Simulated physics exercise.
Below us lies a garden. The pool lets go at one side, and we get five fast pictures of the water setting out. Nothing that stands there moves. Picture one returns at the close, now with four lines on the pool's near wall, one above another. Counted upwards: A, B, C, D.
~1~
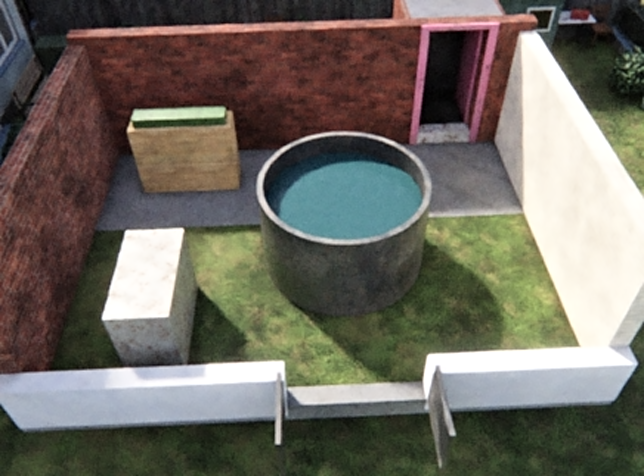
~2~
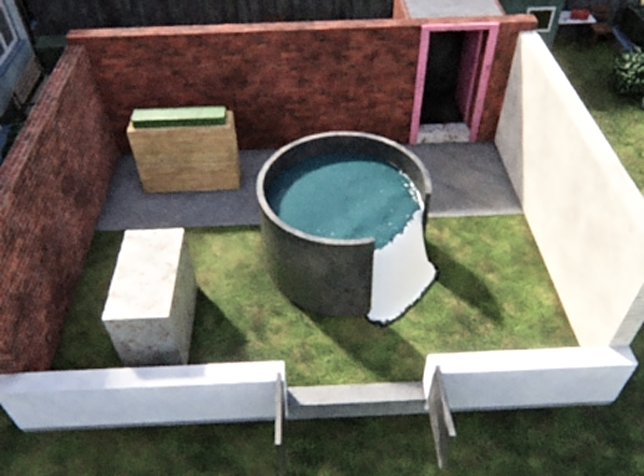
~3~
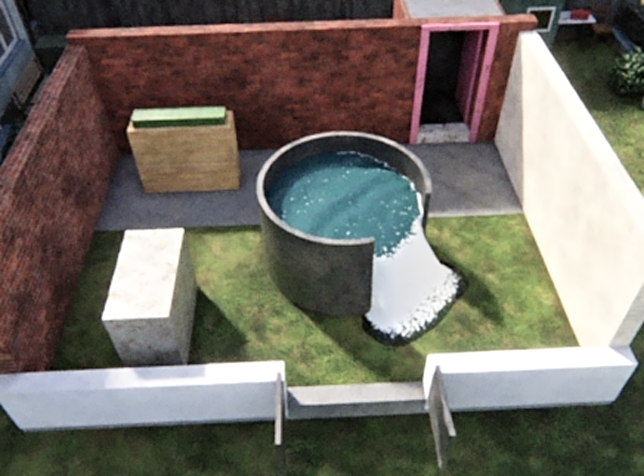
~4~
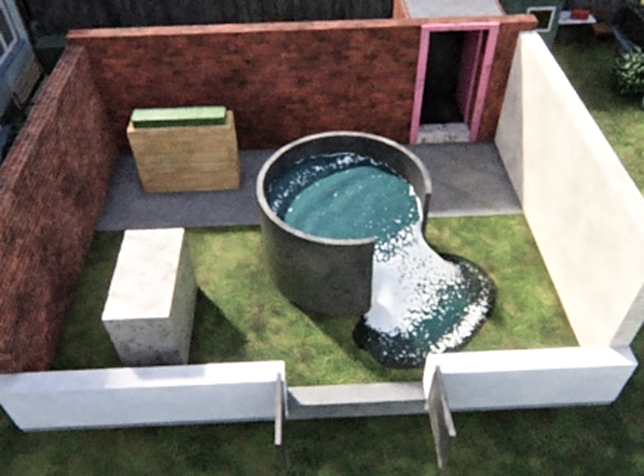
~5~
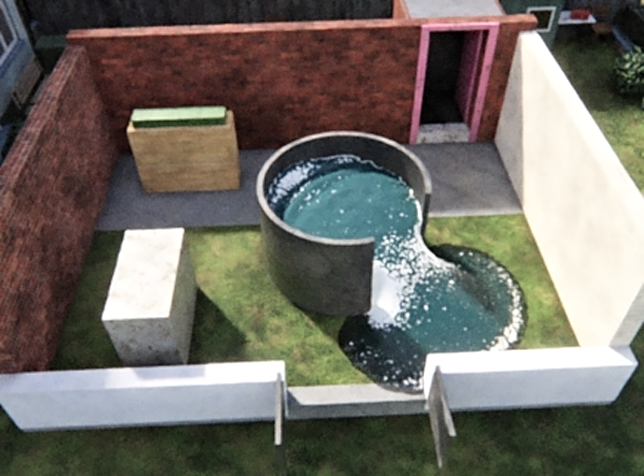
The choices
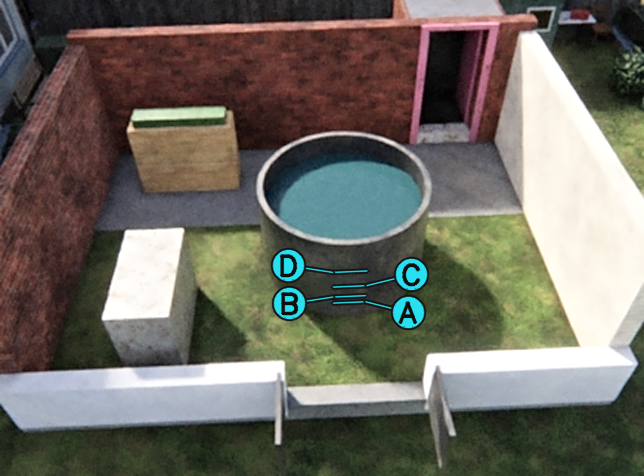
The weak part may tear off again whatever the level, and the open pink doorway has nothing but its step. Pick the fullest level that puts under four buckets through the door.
Choose D.
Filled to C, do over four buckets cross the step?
No, that is safe.
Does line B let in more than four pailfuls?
No, that is safe.
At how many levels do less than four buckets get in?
All four.
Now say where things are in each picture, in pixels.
In the first frame, water in the pool at rest, its middle at (344, 200); foot of the pink doorway at (442, 143); open gate at (356, 355).
In the second frame, 1 % of the ground under water, visible out to (433, 268).
In the third frame, 4 % of the ground under water, visible out to (457, 273).
In the fourth frame, 8 % of the ground under water, visible out to (484, 276).
In the fifth frame, 14 % of the ground under water, visible out to (520, 313).
In cyan, A at (349, 302); B at (349, 296); C at (349, 286); D at (350, 271); from the bottom up A, B, C, D.
With A, nothing gets over.
With B, nothing gets over.
With C, nothing gets over.
With D, a bucket or two gets in.
